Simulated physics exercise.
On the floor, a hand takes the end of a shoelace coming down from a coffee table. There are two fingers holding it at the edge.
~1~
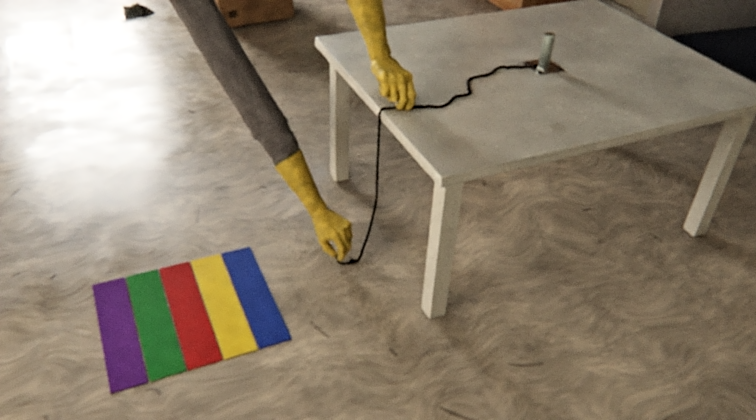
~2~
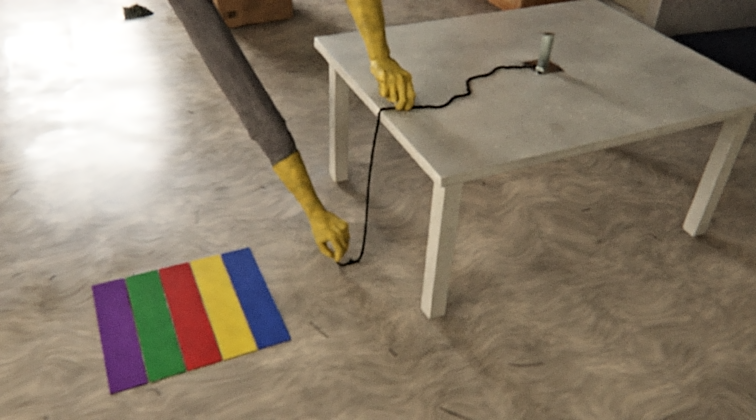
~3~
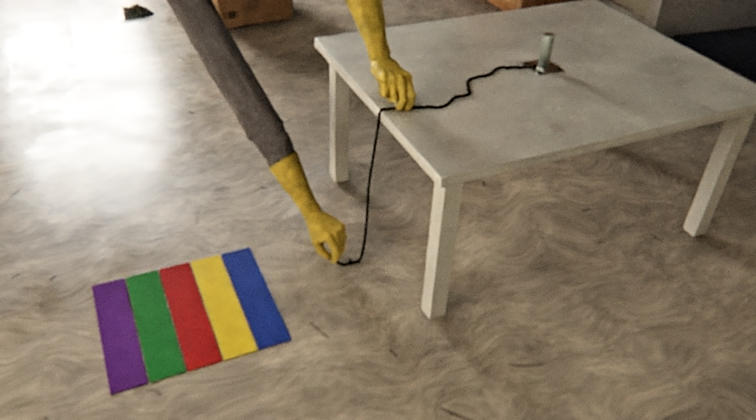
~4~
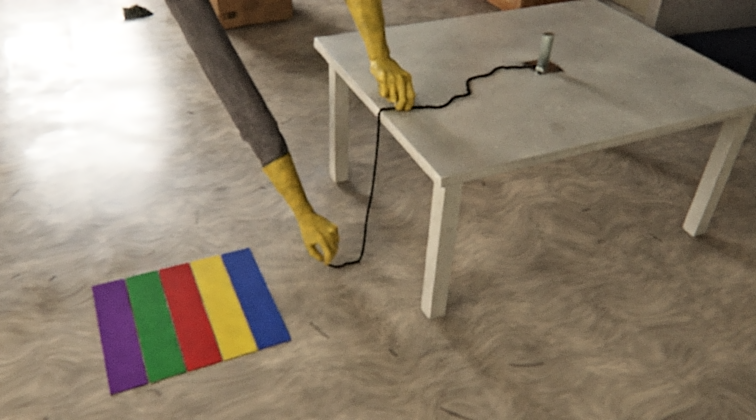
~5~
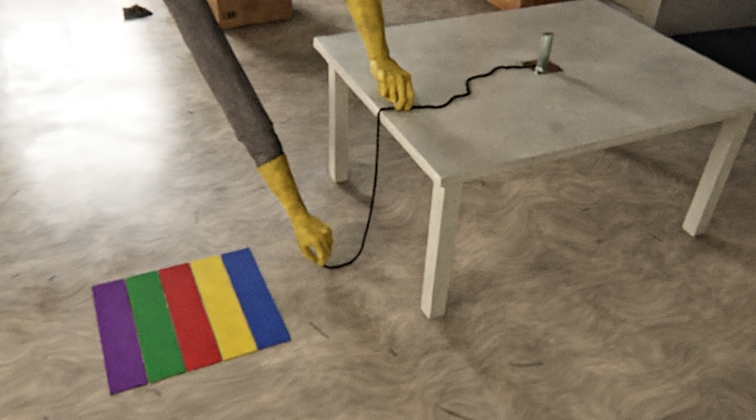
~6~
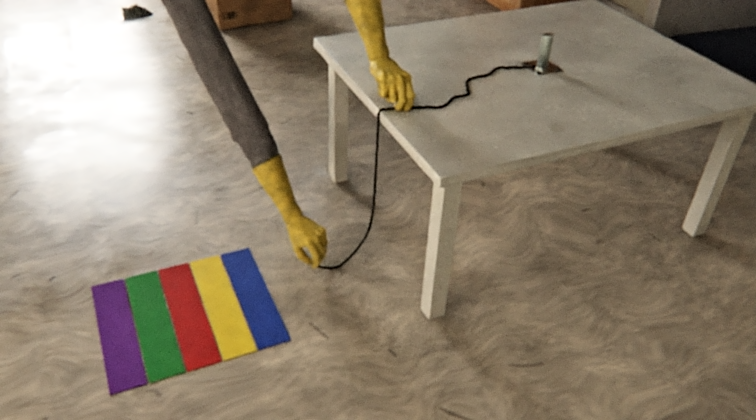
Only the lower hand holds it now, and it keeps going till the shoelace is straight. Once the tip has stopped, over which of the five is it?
Over the red strip.
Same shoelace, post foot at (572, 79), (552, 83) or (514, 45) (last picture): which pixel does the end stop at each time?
Around (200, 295), then (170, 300), then (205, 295).
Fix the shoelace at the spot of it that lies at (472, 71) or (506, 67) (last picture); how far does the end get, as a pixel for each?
Try one gives about (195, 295); try two, about (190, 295).
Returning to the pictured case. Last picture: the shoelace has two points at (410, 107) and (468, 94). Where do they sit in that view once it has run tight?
The first at (375, 116), the second at (438, 94).
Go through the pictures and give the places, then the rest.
End (337, 256); blue (268, 325); yellow (234, 335); red (199, 345); green (163, 355); purple (125, 366), in the first frame.
End (335, 257); shoelace through (508, 68) (467, 84) (433, 107) (377, 127) (368, 191) (364, 244), in the second frame.
End (331, 259), in the third frame.
End (324, 260); shoelace through (508, 68) (467, 84) (433, 107) (379, 127) (372, 191) (364, 245), in the fourth frame.
End (318, 262), in the fifth frame.
End (312, 264); shoelace through (507, 69) (467, 84) (432, 108) (378, 127) (375, 191) (361, 244), in the sixth frame.
A little later, end near (243, 282); over blue.
Next, end near (206, 292); over yellow.
When it is tight, end near (184, 298); over red. The red one.
